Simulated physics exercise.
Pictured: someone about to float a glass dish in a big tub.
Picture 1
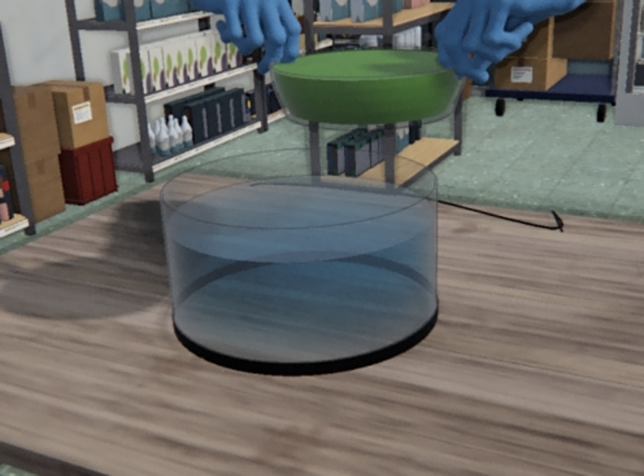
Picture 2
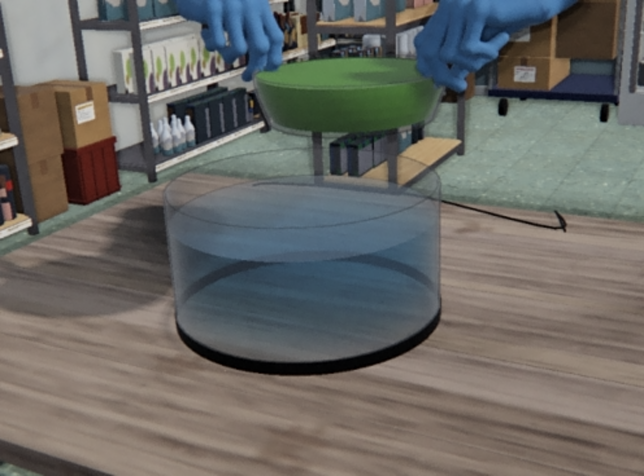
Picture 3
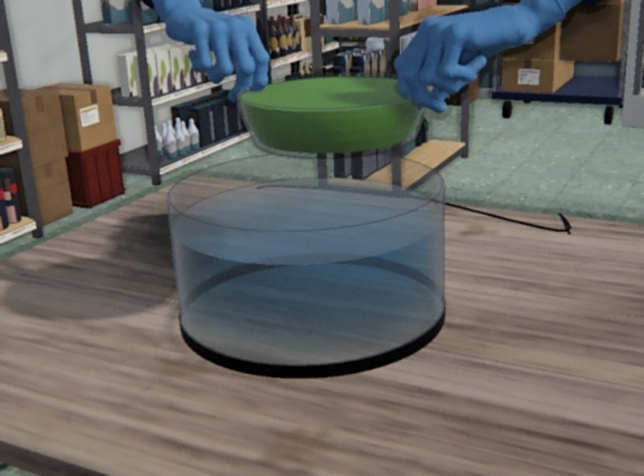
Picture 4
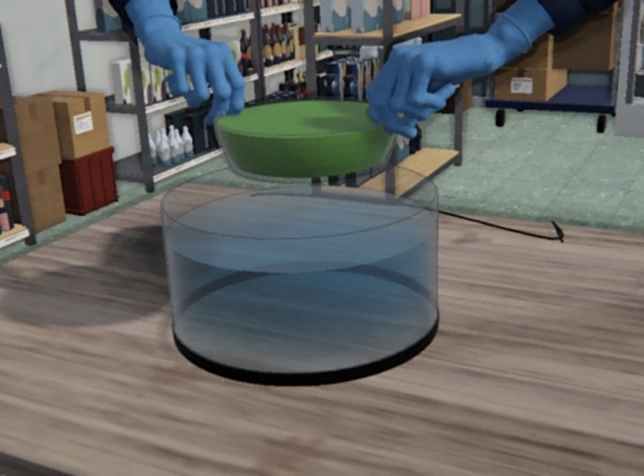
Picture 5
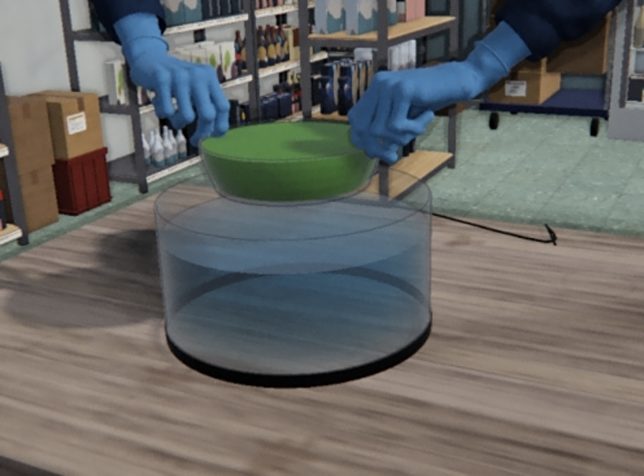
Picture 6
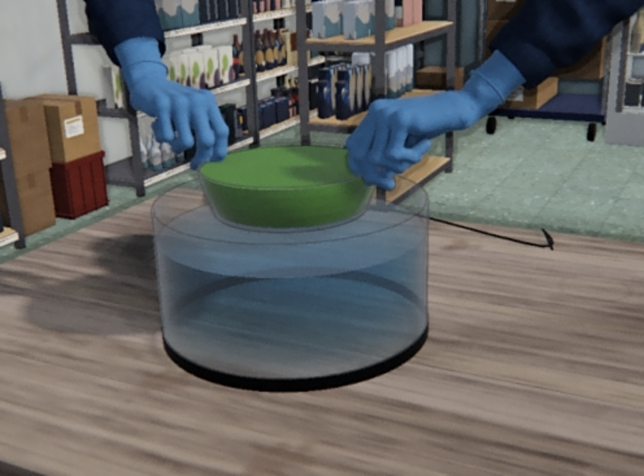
In a storeroom with stocked shelves, two blue-gloved hands lowered a glass dish nearly full of green toward a big clear tub of water on a wooden table, drifting left until it was just over the surface.
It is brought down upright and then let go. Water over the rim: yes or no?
Yes.
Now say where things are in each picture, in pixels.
Dish (369, 83) nearly full; above the big tub, in the first picture.
Dish nearly full, surface at (350, 73); coming down, in the second picture.
Dish (334, 111) nearly full; lower, in the third picture.
Dish nearly full, surface at (308, 119); lower still, in the fourth picture.
Dish (291, 158) nearly full; close to the surface, in the fifth picture.
Dish nearly full, surface at (289, 167); just over the surface, in the sixth picture.
Next, the dish dips into the water.
After that, water pours in over its rim.
Finally, the dish lies on the bottom.
